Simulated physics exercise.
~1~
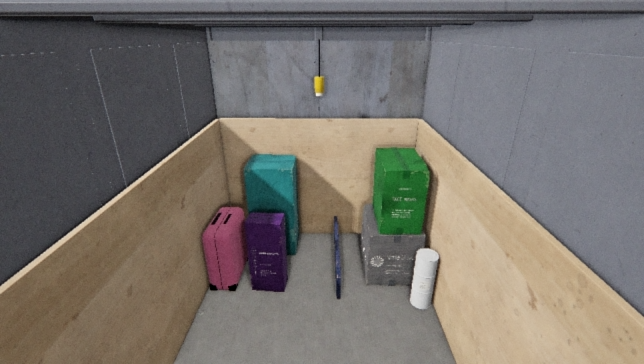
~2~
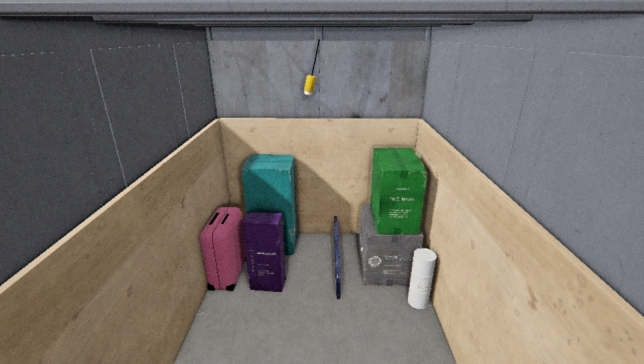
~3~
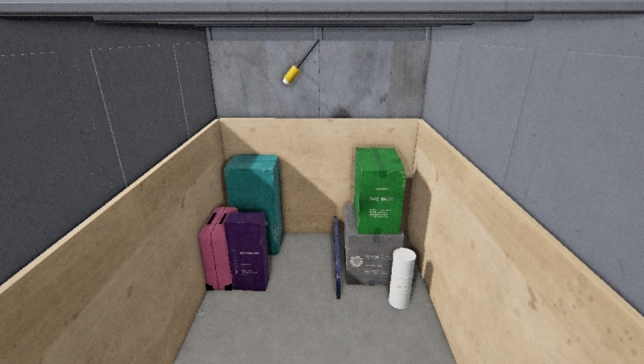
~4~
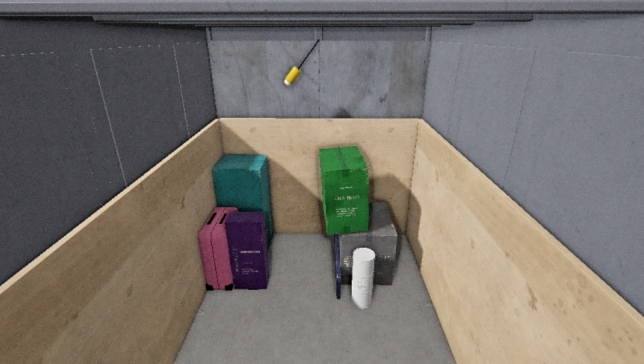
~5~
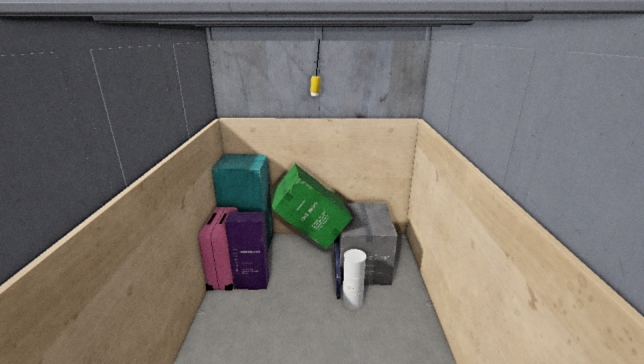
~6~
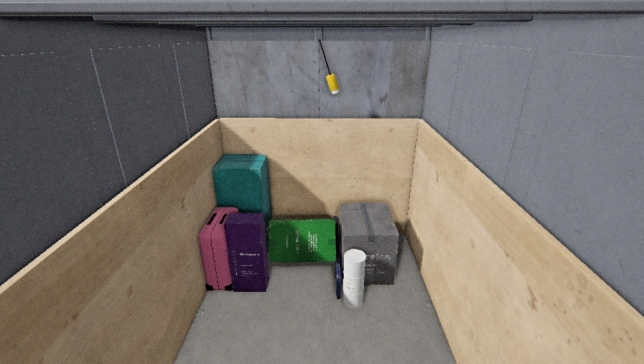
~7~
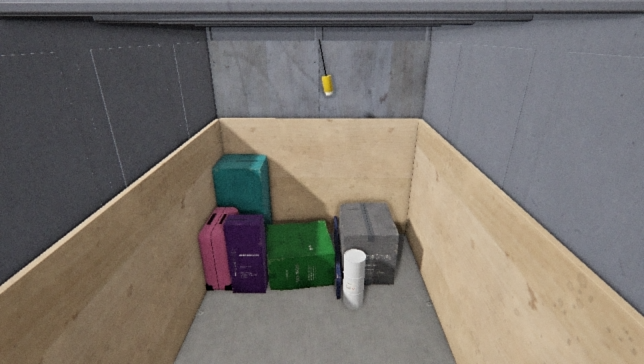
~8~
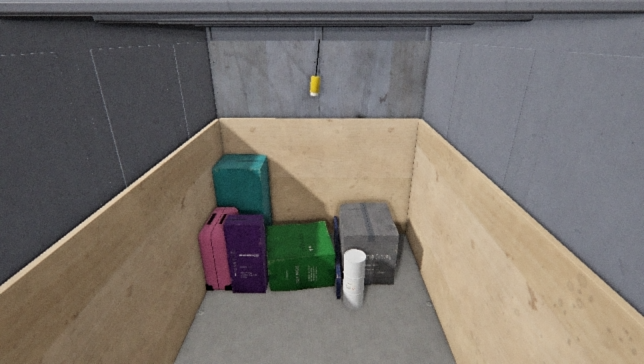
The load in a van slid left, the green box riding on the grey one until it tipped off and landed on its side between the purple and grey boxes, while the turquoise box, white canister and pink case stayed upright.
